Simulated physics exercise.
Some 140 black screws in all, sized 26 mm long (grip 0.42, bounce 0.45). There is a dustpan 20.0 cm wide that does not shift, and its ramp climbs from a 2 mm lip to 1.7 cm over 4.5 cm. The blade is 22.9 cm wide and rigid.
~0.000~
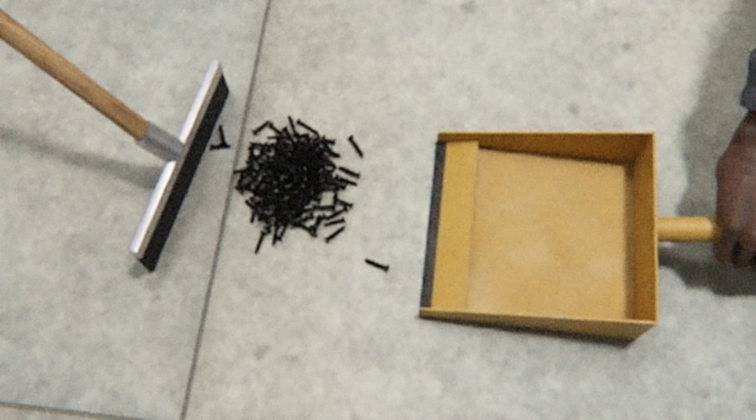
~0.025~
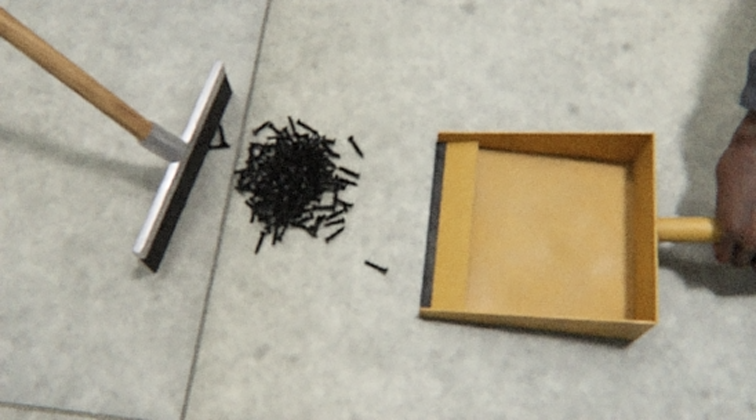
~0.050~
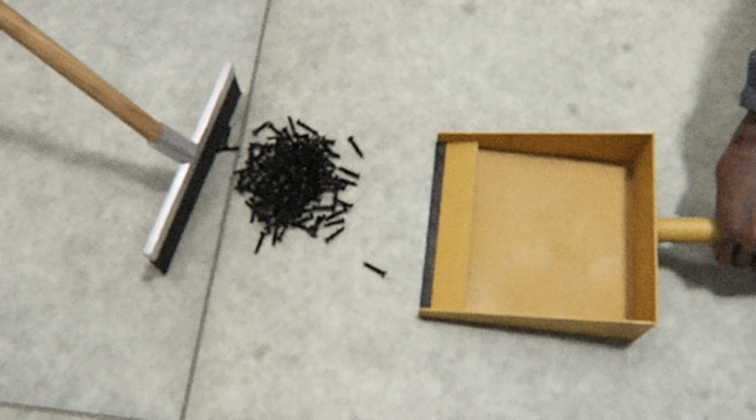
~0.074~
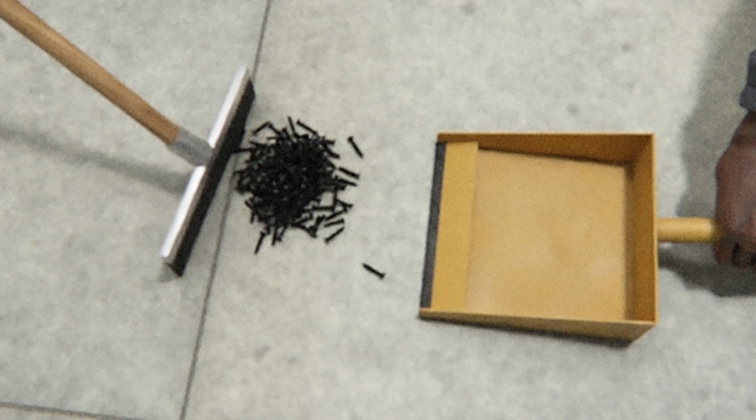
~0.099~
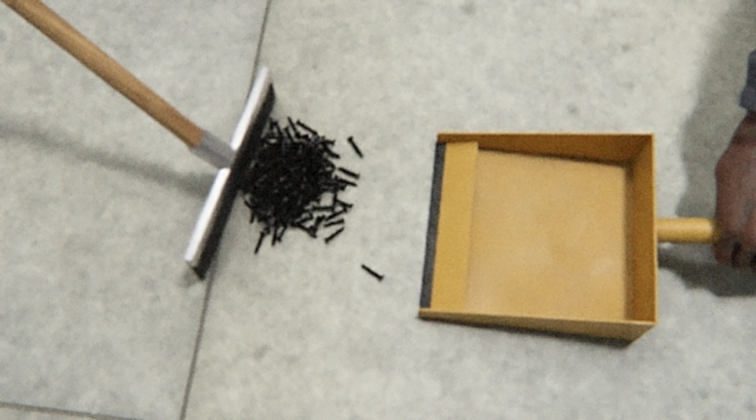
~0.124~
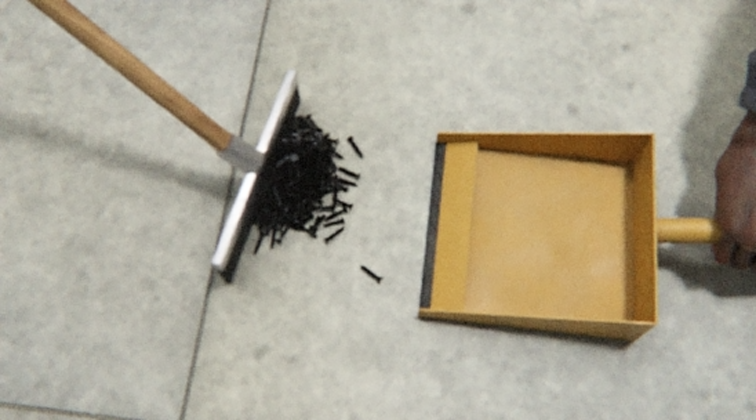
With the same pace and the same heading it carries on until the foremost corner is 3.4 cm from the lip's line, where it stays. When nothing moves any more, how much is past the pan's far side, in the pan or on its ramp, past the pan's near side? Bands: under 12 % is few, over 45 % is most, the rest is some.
Far side: Few; pan: Most; near side: Few.
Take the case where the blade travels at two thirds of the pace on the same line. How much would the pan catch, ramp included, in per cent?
It would come to roughly 20 percent.
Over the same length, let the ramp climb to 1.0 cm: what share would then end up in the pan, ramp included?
Then around 55 percent, ramp counted.
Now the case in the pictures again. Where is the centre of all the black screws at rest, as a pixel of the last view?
Close to pixel (438, 215).
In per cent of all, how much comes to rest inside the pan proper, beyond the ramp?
Estimate: Close to 20 per cent of the total.
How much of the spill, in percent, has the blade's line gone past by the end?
Roughly 0 percent of it.
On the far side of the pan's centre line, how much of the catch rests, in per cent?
I'd say near 60 per cent.
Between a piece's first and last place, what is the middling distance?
Median: Approx. 18 cm.
Then, at 0.20 s, middle of the blade 10 cm from the lip; 0 % over the lip, far side 5 %, near side 0 %.
After 0.25 s, middle of the blade 6 cm from the lip; 0 % over the lip, far side 5 %, near side 0 %.
Then, at 0.44 s, middle of the blade 5 cm from the lip; 50 % over the lip, far side 5 %, near side 5 %.
At rest (1.3 s), far side 5 %, pan 50 %, near side 5 %, in front of the lip or behind the blade 40 %.
